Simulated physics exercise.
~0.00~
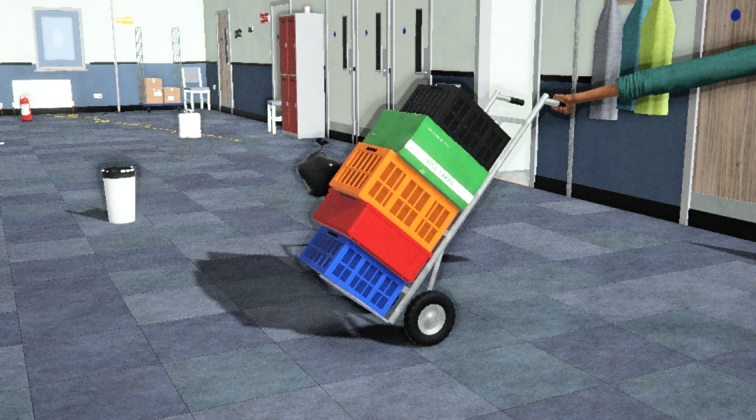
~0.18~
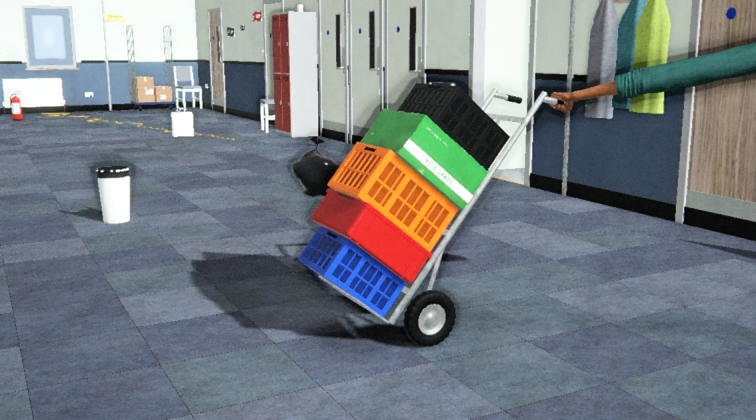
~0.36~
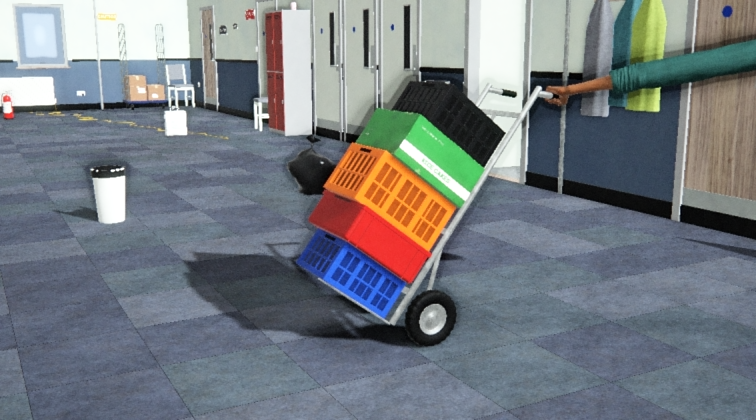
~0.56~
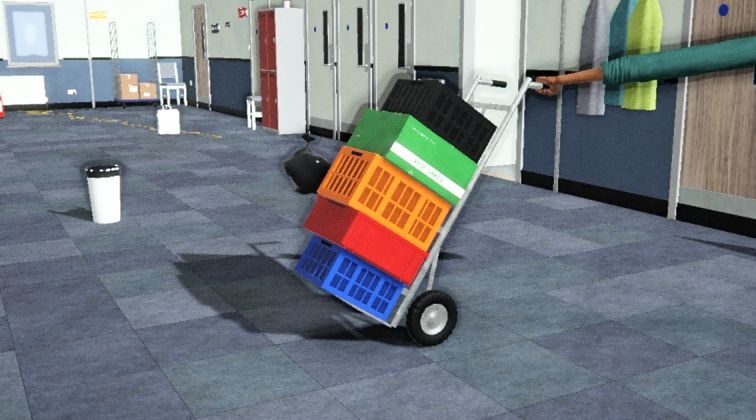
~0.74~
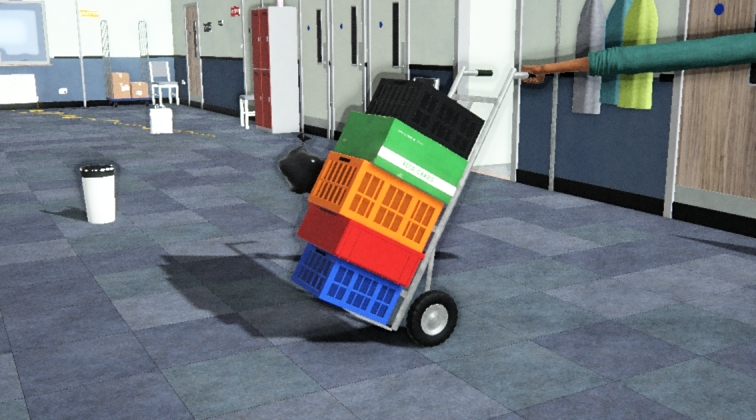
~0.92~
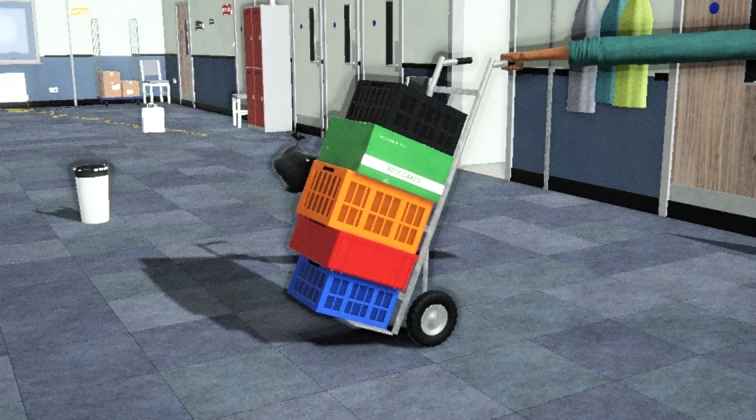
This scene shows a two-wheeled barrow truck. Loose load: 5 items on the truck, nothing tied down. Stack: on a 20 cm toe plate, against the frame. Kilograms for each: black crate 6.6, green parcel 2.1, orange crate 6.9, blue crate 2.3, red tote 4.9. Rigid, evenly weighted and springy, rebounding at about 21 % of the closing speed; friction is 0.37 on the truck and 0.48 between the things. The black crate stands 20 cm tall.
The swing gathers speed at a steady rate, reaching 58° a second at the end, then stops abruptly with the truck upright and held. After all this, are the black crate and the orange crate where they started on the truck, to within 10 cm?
The black crate does not stay put. The orange crate does not stay put.
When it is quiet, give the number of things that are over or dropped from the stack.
Total: 5.
After 1.72 s, truck upright; black crate tipped 12° from how it sat near (295, 138); orange crate tipped 12° from how it sat near (308, 239); green parcel tipped 12° from how it sat.
After 2.72 s, truck upright; black crate and green parcel now dropped from the stack; orange crate tipped 46° from how it sat near (246, 262); red tote tipped 46° from how it sat.
After 2.92 s, truck upright; orange crate now dropped from the stack; red tote tipped 72° from how it sat; blue crate tipped 71° from how it sat.
After 3.22 s, truck upright; blue crate on its side; red tote on its side.
At rest (4.6 s), dropped from the stack, black crate, green parcel and orange crate; tipped over on the truck, blue crate and red tote. Seen from the same camera at the end, orange crate near (130, 325).
